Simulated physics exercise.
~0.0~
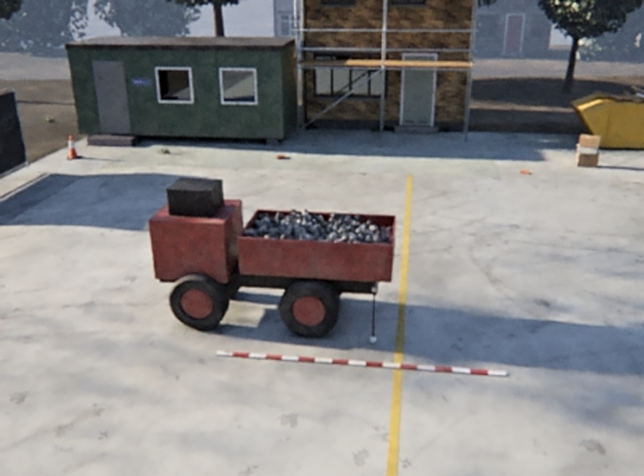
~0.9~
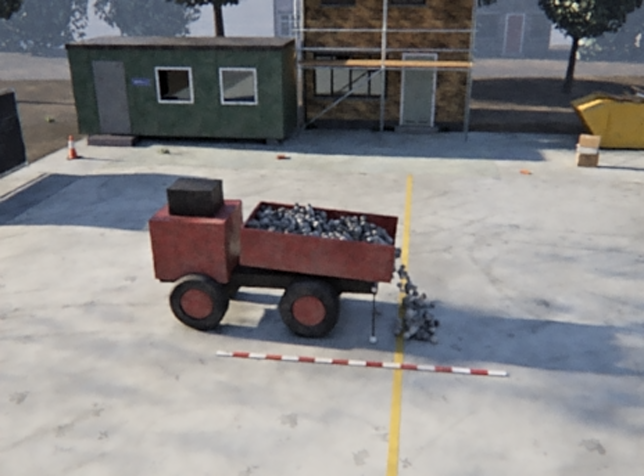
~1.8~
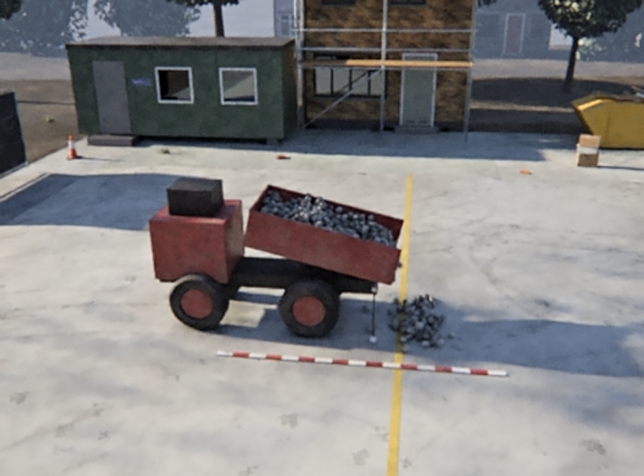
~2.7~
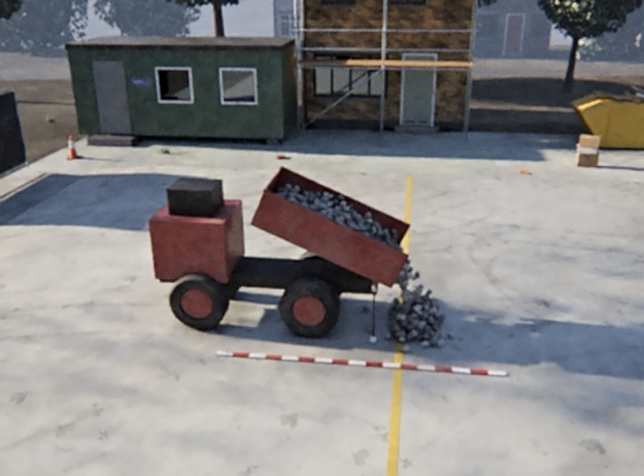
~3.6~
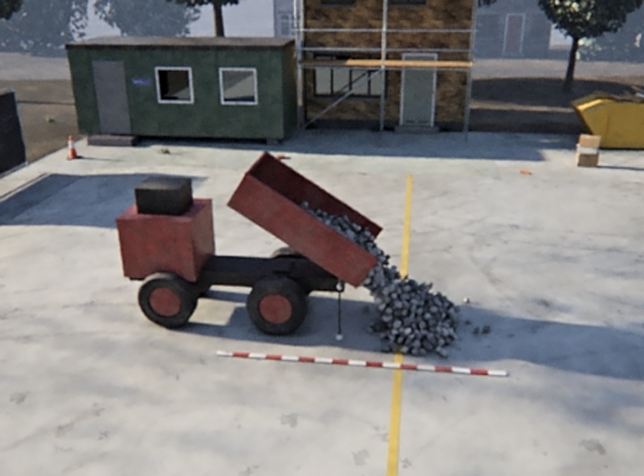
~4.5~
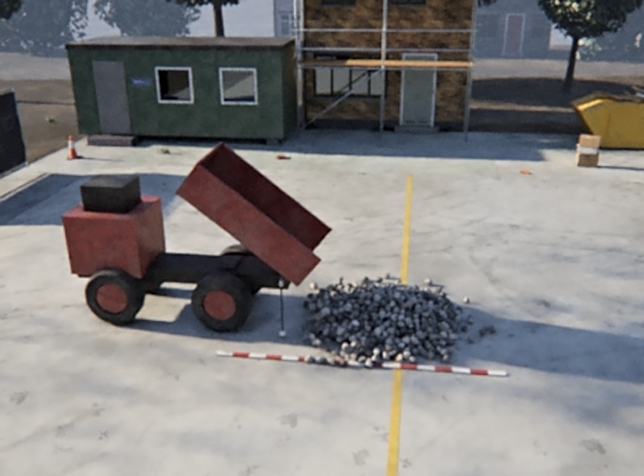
Red dump truck tipping its raised bed and rolling left, spilling grey stones into a broad heap across a yellow ground line.
